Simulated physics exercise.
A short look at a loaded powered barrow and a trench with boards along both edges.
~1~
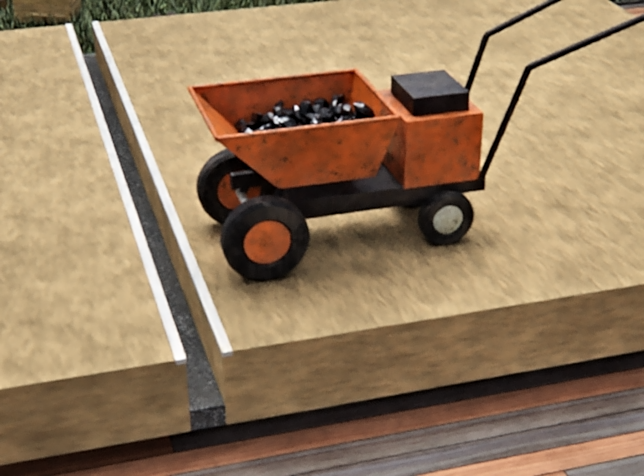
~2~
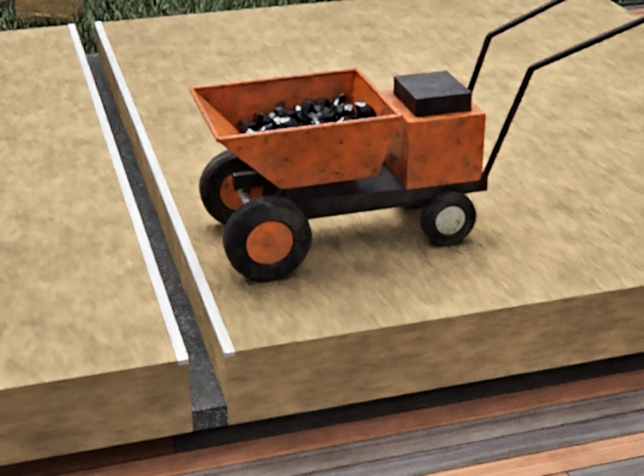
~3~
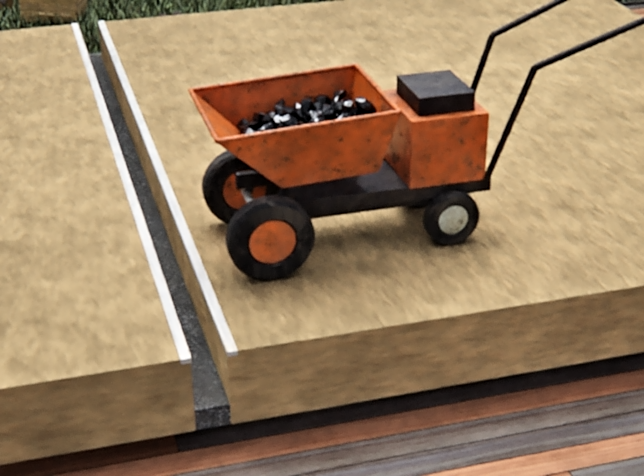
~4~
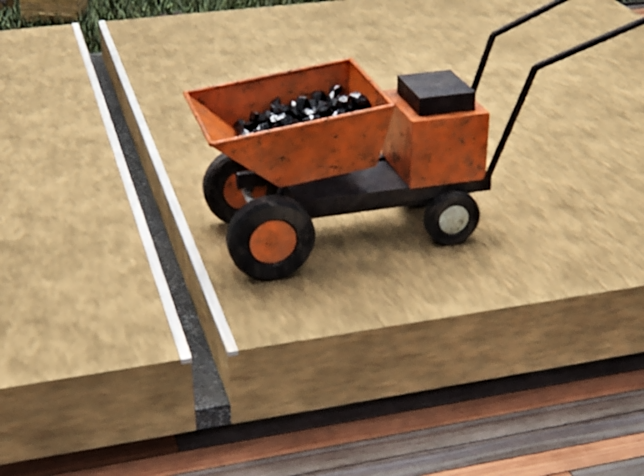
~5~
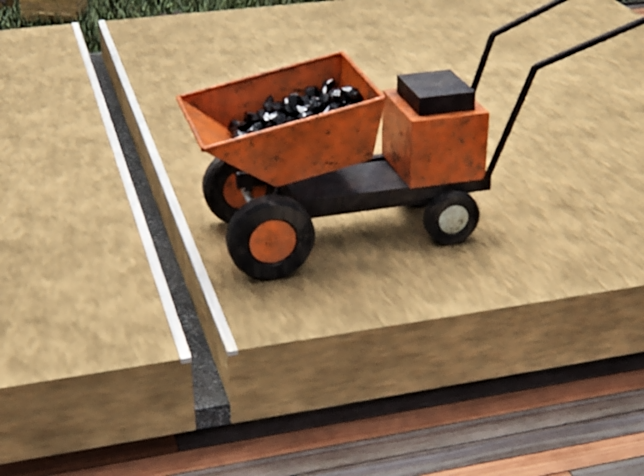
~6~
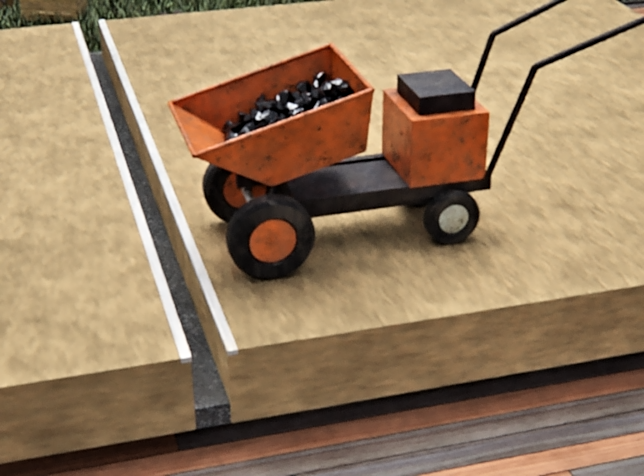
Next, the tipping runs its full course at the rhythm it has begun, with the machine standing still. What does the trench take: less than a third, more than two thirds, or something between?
Between the edges lies under a third of the load.
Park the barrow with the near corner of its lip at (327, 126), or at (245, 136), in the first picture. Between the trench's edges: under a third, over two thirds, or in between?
One: The middle third. Two: Under a third.
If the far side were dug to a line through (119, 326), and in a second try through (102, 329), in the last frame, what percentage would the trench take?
Near 70 % and 90 %.
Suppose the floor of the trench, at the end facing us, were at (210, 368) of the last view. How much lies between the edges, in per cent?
Some 0 per cent.
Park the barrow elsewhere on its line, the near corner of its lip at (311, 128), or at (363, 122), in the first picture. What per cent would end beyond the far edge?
Near 0 % and 0 %.
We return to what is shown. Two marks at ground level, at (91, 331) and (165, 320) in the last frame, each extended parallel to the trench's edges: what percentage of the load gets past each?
About 30 and 70 per cent.
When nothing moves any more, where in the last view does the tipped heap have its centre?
At about (90, 266).
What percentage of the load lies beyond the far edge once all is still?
Near 65 %.
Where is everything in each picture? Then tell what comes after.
The first picture shows lip of the skip (217, 139), level; top of the load (312, 119), lumps of coal; first edge of the trench (212, 313); far edge (168, 319), the trench under half as wide as the skip, and about as deep as wide.
The second picture shows lip of the skip (218, 140), level; top of the load (313, 119).
The third picture shows lip of the skip (217, 141), tipped barely; top of the load (330, 117).
The fourth picture shows lip of the skip (212, 145), tipped a little; top of the load (325, 113).
The fifth picture shows lip of the skip (204, 150), tipped a little; top of the load (329, 101).
The sixth picture shows lip of the skip (195, 156), tipped clearly; top of the load (320, 96); first edge of the trench (217, 311); far edge (173, 318).
Just after the last frame, skip tipped steeply; every one in the skip.
A moment on, skip tipped right over; roughly two thirds in the skip; roughly a third beyond it.
Further on, skip tipped right over; roughly a third in the skip; roughly two thirds beyond it.
When it is over, skip tipped right over; roughly a third in the skip; just a few in or heaped over the trench; roughly two thirds beyond it.
